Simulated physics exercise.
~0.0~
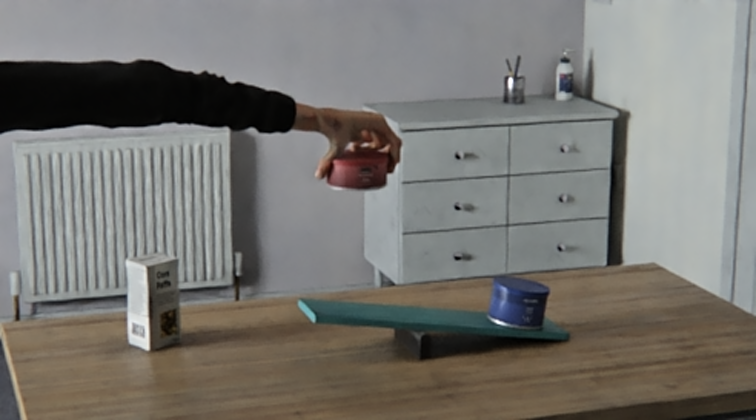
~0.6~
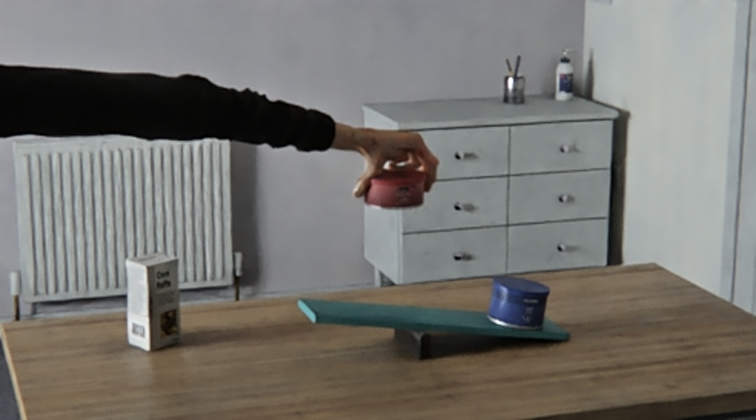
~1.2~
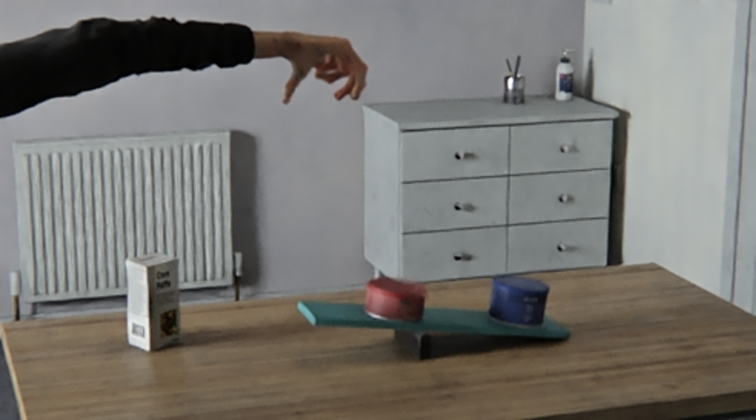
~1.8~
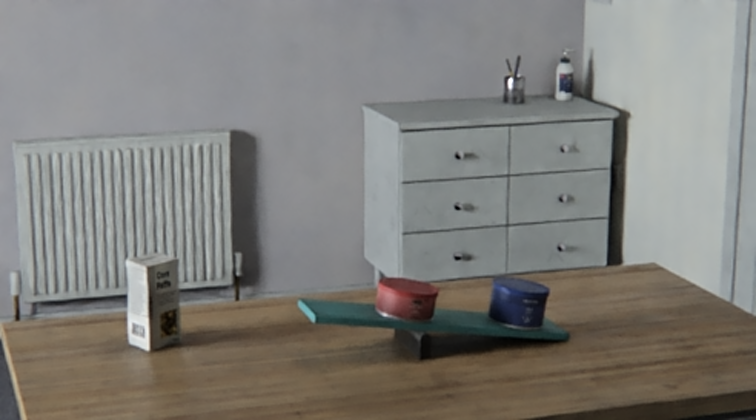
A red tub, held from above by a dark-sleeved hand, hangs over a wooden table in a grey room with a radiator and a chest of drawers behind, seen from the front and slightly above. Below it, a turquoise plank leans across a dark block, its right end low beneath a blue tub, while a white carton stands at left. The hand carries the red tub right and downward. It lets go and draws back, leaving the tub on the plank near the block. The red tub shifts slightly right and rests upright, tilted with the plank, whose left end stays raised.
